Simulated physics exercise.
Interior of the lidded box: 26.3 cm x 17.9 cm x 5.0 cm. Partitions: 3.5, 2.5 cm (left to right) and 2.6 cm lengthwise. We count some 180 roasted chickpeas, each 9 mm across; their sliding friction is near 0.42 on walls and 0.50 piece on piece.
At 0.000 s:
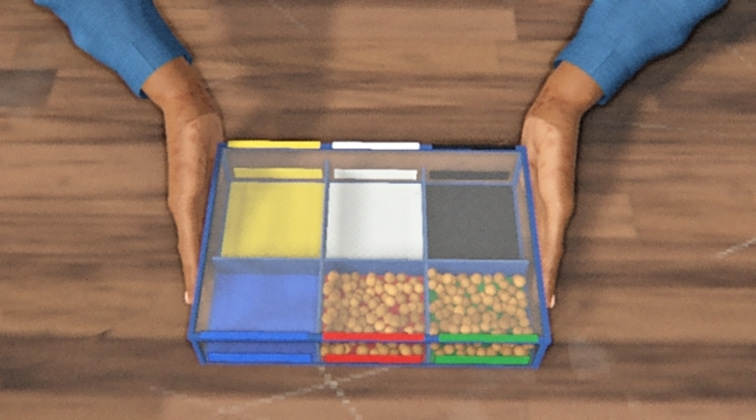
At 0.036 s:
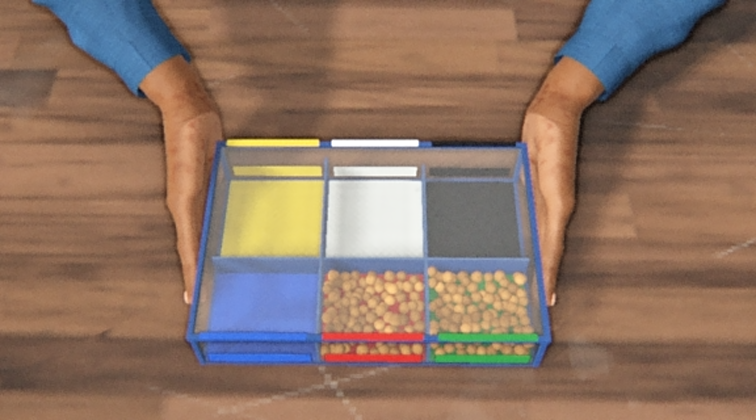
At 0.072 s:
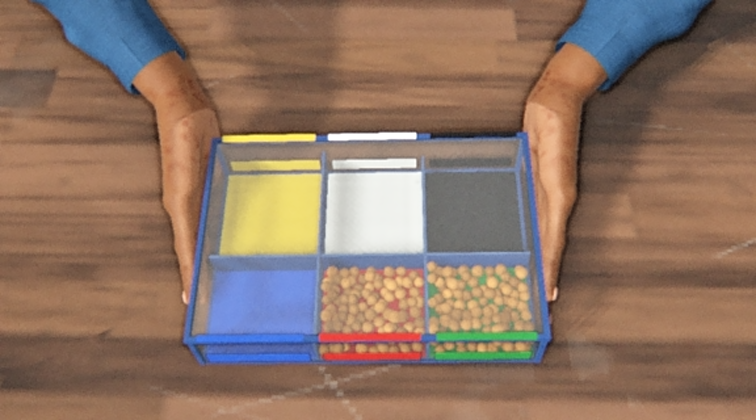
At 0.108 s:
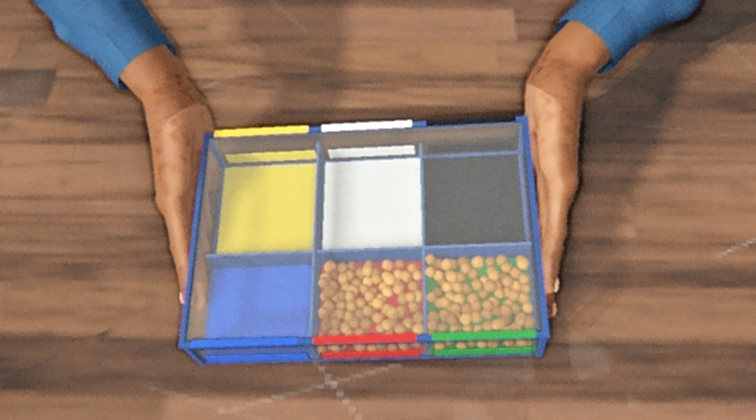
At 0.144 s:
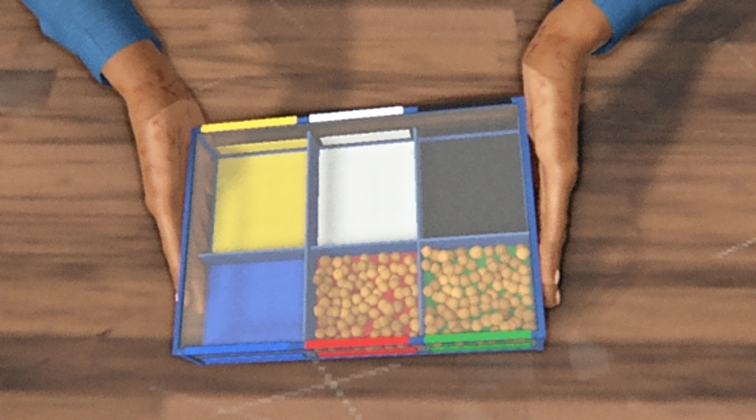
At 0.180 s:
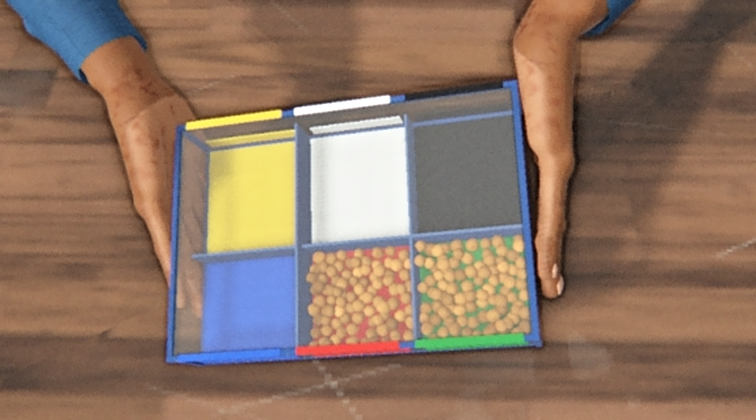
At the start, two hands hold a clear-lidded box with six coloured compartments level above a wooden surface, with roasted chickpeas filling the red and green ones at the front. The hands then tilt the box, lowering its left front corner, while the chickpeas stay in their two compartments.
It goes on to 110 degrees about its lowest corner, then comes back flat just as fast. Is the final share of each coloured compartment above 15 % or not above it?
As I see it, red: Succeeds; blue: Fails; green: Succeeds; yellow: Fails; white: Fails; black: Fails.
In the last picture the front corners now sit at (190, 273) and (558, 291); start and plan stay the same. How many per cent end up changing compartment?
It would be near 90 per cent.
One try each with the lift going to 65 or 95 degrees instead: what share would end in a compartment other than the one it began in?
Around 10 and 25 in a hundred, respectively.
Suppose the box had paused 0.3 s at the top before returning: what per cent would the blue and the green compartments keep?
Blue 5, green 30.
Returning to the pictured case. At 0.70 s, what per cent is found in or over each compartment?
Red 55, blue 5, green 40, yellow 0, white 0, black 0.
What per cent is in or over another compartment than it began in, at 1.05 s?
Near 25 per cent of it.
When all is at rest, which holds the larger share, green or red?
It's the red one that holds more.
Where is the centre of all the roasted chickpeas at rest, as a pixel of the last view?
Centre at rest: Approx. (386, 334) px.
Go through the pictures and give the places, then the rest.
In the first picture, box tilt 0 degrees, front corners at (194, 334) and (544, 338); red 50 %, green 50 %.
In the second picture, box tilt 1 degrees, front corners at (193, 335) and (544, 337).
In the third picture, box tilt 4 degrees, front corners at (190, 338) and (544, 335), lowest corner left front.
In the fourth picture, box tilt 10 degrees, front corners at (185, 343) and (543, 332), lowest corner left front.
In the fifth picture, box tilt 17 degrees, front corners at (179, 349) and (539, 332), lowest corner left front.
In the sixth picture, box tilt 24 degrees, front corners at (173, 357) and (533, 334), lowest corner left front; red 50 %, green 50 %. Its pace works out near 200 degrees a second.
Then, at 0.70 s, tilt 109 degrees; red 55 %, blue 5 %, green 40 %.
After 1.05 s, tilt 46 degrees; red 65 %, blue 5 %, green 30 %.
Then, at 1.49 s, tilt 0 degrees; red 65 %, blue 5 %, green 30 %.
In the end, at 1.9 s, red 65 %, blue 5 %, green 30 %, yellow 0 %, white 0 %, black 0 %.
